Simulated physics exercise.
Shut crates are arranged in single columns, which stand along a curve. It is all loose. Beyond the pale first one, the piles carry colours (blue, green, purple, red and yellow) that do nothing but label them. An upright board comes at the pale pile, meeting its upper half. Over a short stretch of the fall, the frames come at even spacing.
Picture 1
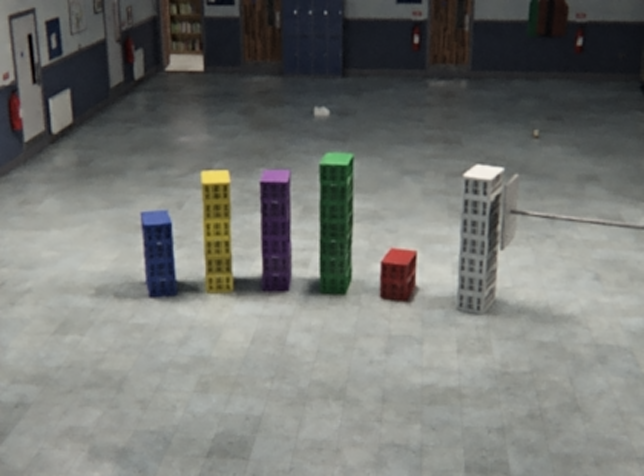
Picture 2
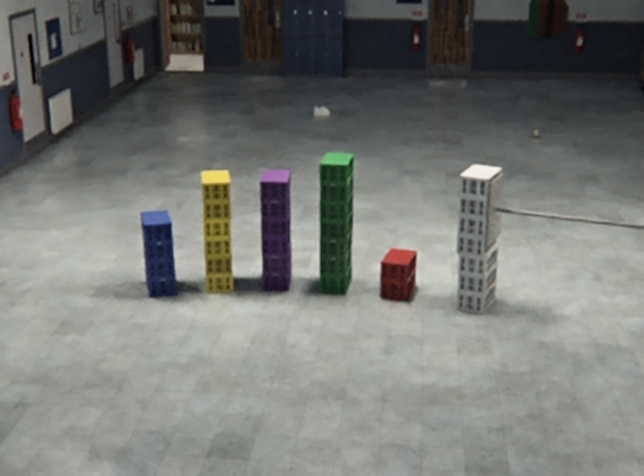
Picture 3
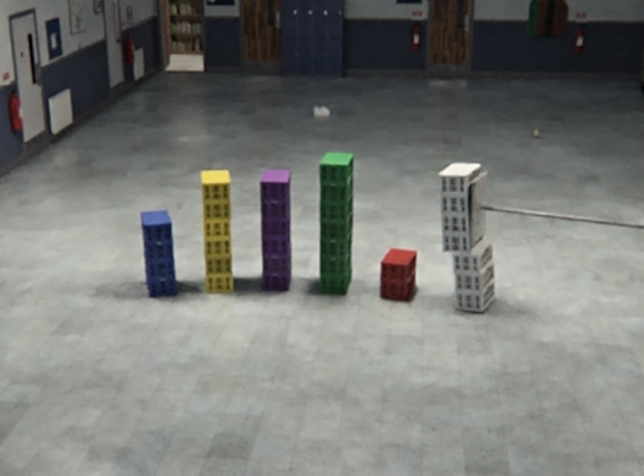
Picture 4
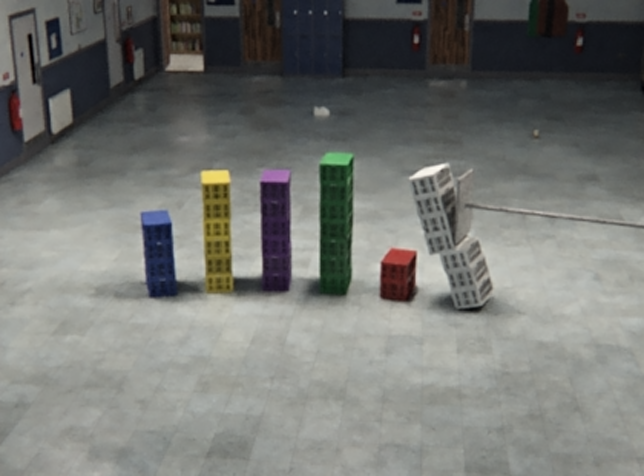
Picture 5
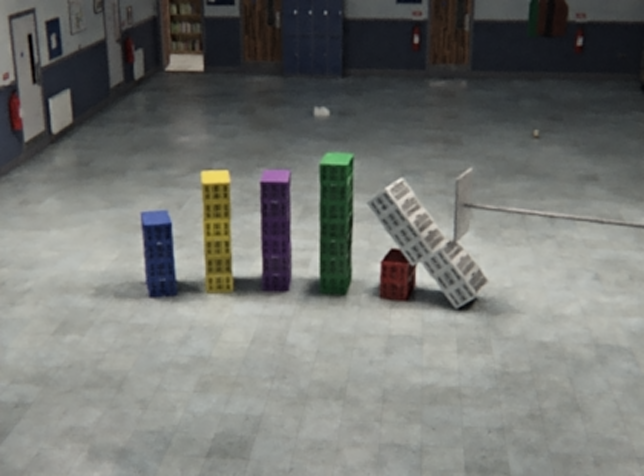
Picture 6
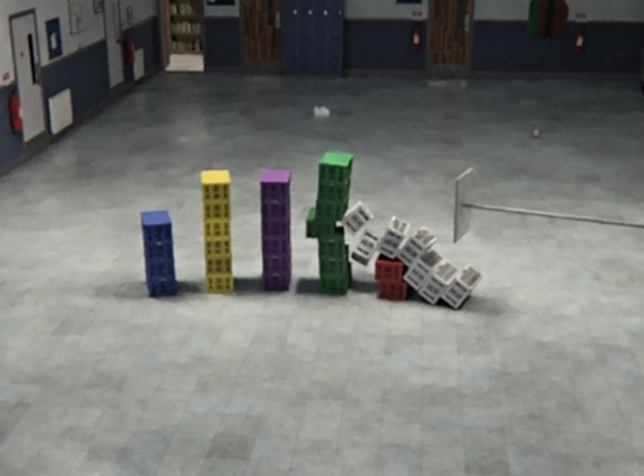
A flat upright board on a rod pushes leftward into the upper half of the white crate column, shoving its top out of line. The column leans left over the short red stack and breaks apart across it, and its leading crate meets the green column, where one crate juts out leftward.
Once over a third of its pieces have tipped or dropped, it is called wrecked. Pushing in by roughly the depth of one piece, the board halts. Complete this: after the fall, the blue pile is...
It is still mostly up.
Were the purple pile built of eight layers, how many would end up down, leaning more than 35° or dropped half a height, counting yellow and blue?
The counts are yellow 0, blue 0.
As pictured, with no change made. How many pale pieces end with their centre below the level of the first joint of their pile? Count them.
Altogether it is 4.
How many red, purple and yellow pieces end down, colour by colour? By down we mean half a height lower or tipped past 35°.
Colour by colour, that's red at 0, purple at 0, and yellow at 0.
Just after the last frame, 7 of the pale pile down; none of the 4 blue crates down (0 of 25 in all colours); top blue crate unmoved; top green crate tilted a little.
A moment on, 7 of the pale pile down; none of the 4 blue crates down (0 of 25 in all colours); top blue crate unmoved; top green crate tilted well over, half its height lower.
Further on, 7 of the pale pile down; none of the 4 blue crates down (3 of 25 in all colours); top blue crate unmoved; top green crate on its side.
When it is over, 7 of the pale pile down; none of the 4 blue crates down (3 of 25 in all colours); top blue crate unmoved; top green crate on its side. In pixels of the last frame, middles, top blue crate near (156, 226), top green crate near (364, 292).
